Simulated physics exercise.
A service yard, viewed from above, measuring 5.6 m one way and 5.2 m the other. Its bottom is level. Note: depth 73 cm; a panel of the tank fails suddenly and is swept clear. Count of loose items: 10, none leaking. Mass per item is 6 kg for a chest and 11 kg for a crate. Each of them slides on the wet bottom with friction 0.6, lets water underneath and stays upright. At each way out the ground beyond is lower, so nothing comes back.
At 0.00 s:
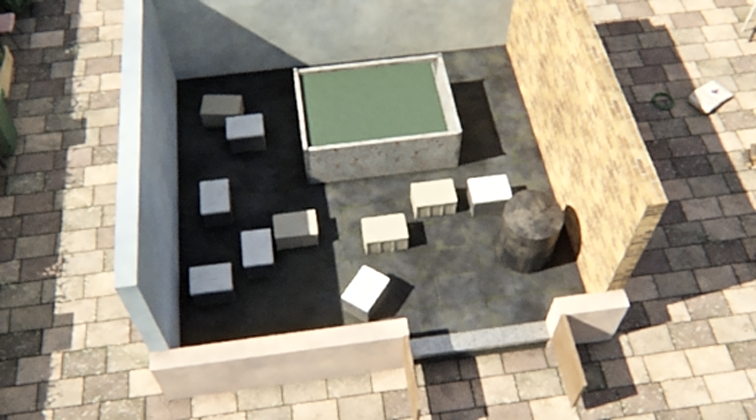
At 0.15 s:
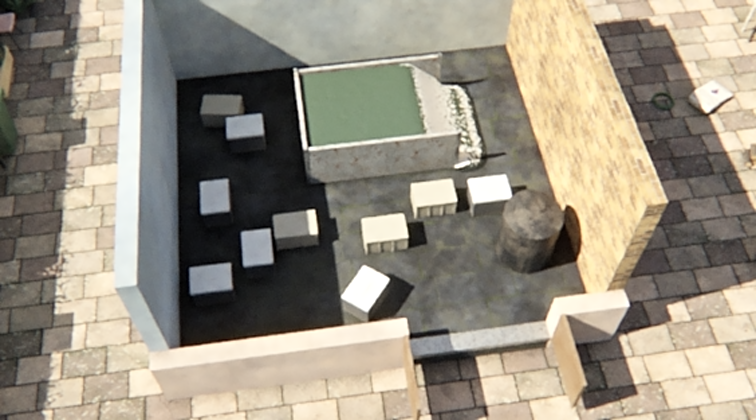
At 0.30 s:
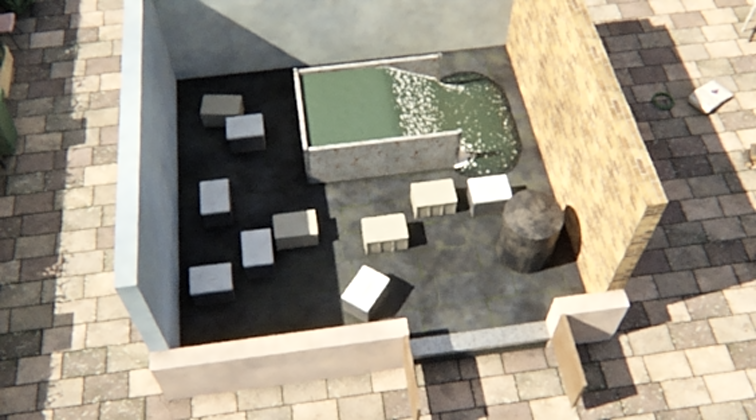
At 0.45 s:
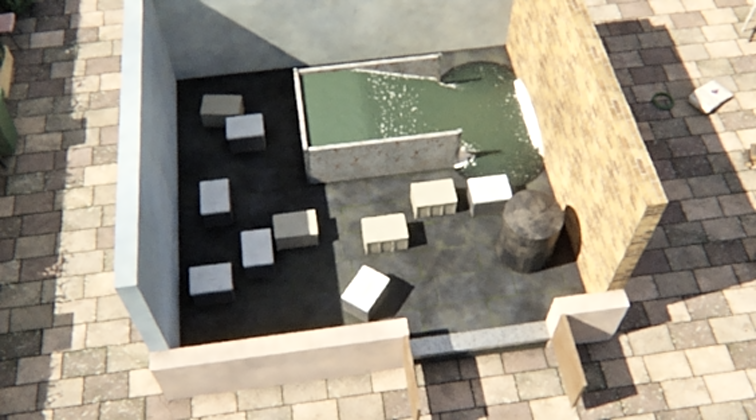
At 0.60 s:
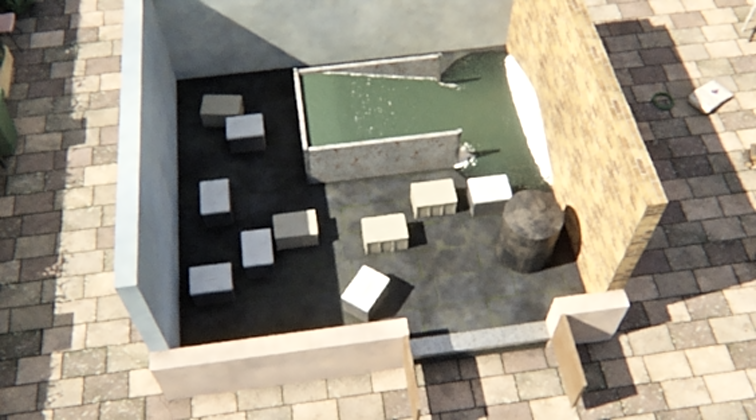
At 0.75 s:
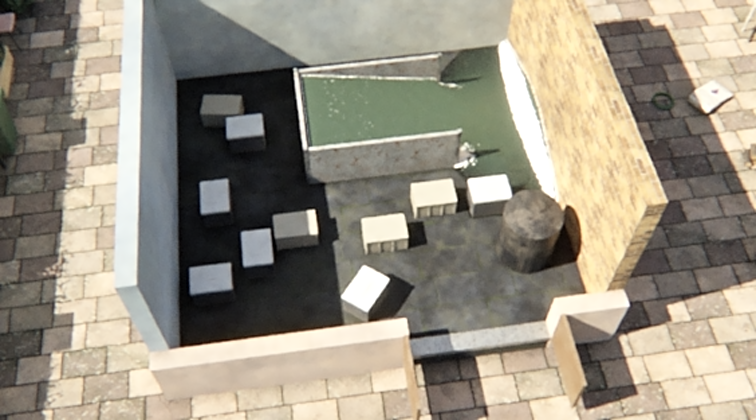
The video shows a walled yard from above, with scattered boxes and a tank of green water; the tank's right side gives way, and water pours out, spreads to the tan right wall and foams along it, while the boxes stay still.
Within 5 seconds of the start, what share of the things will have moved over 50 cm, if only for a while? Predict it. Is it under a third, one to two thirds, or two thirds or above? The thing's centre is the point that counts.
It is one to two thirds.
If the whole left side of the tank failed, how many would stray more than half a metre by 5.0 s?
7.
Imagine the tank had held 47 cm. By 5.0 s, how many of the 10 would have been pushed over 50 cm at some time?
That would make 1 of them.
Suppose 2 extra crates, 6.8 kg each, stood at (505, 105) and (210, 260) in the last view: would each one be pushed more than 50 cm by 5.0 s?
Result, in sequence: Exceeded / not exceeded.
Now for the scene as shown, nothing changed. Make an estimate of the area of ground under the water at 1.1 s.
Somewhere about 7.5 m2, give or take.
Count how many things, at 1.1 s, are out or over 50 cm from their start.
Count then: 0.
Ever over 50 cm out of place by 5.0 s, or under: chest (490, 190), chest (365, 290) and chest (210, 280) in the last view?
Well, in that order it's topping it, topping it, not reaching it.
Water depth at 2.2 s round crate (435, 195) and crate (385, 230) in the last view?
Roughly 1 and 1 cm.
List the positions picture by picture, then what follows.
A chest at (214, 196) rests on the ground; a chest at (211, 278), on the bottom; water covers 3.2 m2; 0 of 10 have shifted, in the first frame.
A chest at (214, 196), on the bottom; a chest at (211, 278) rests on the ground; 4.1 m2 under water; 0 of 10 have shifted, in the second frame.
A chest at (214, 196) rests on the ground; a chest at (211, 278) rests on the ground; water covers 5.3 m2; 0 of 10 have shifted, in the third frame.
A chest at (214, 196), on the bottom; a chest at (211, 278), on the bottom; water covers 6.5 m2; 0 of 10 have shifted, in the fourth frame.
A chest at (214, 196) rests on the ground; a chest at (211, 278) rests on the ground; 7.0 m2 under water; 0 of 10 have shifted, in the fifth frame.
A chest at (214, 196) rests on the ground; a chest at (211, 278), on the bottom; 7.3 m2 under water; 0 of 10 have shifted, in the sixth frame.
After 1.1 s 0 of 10 are over 50 cm from their spots; 0 afloat.
After 2.2 s 0 of 10 are over 50 cm from their spots; 0 afloat.
After 3.5 s 3 of 10 are over 50 cm from their spots; 2 afloat.
After 5.0 s 5 of 10 are over 50 cm from their spots, and 5 have been at some point; 7 afloat.
